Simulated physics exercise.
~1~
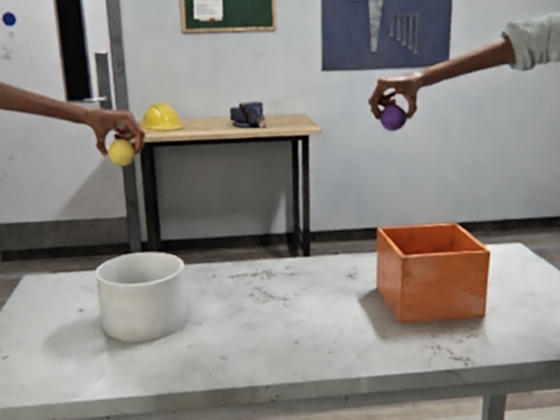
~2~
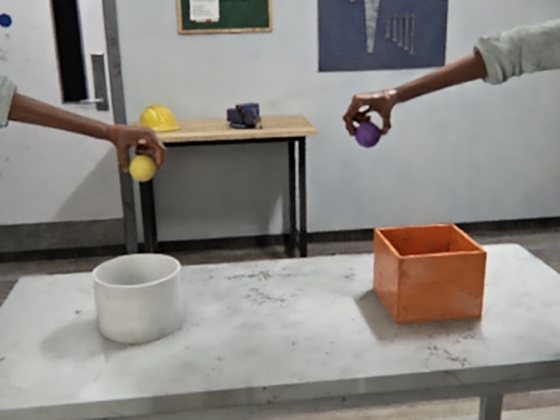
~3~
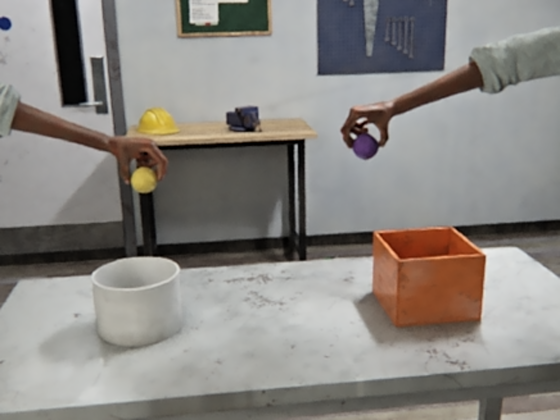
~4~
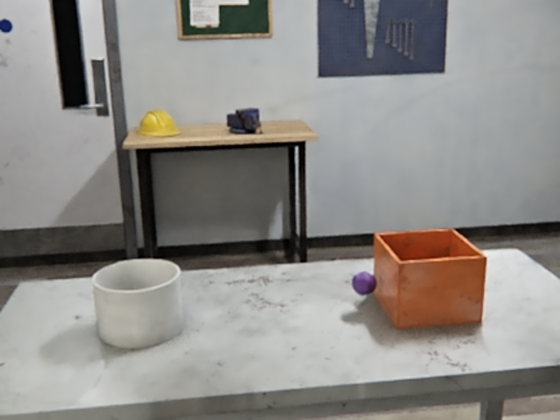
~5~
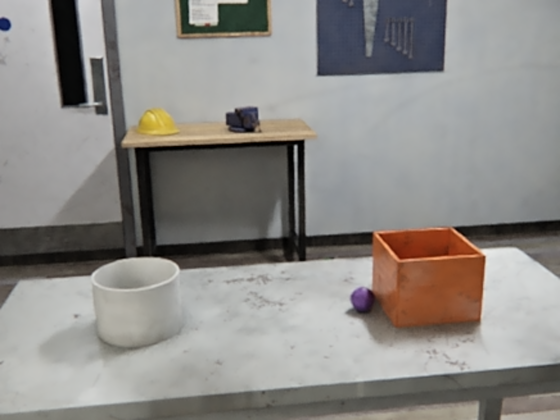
Over a worktable, two hands release balls; the yellow vanishes, the purple misses the crate.
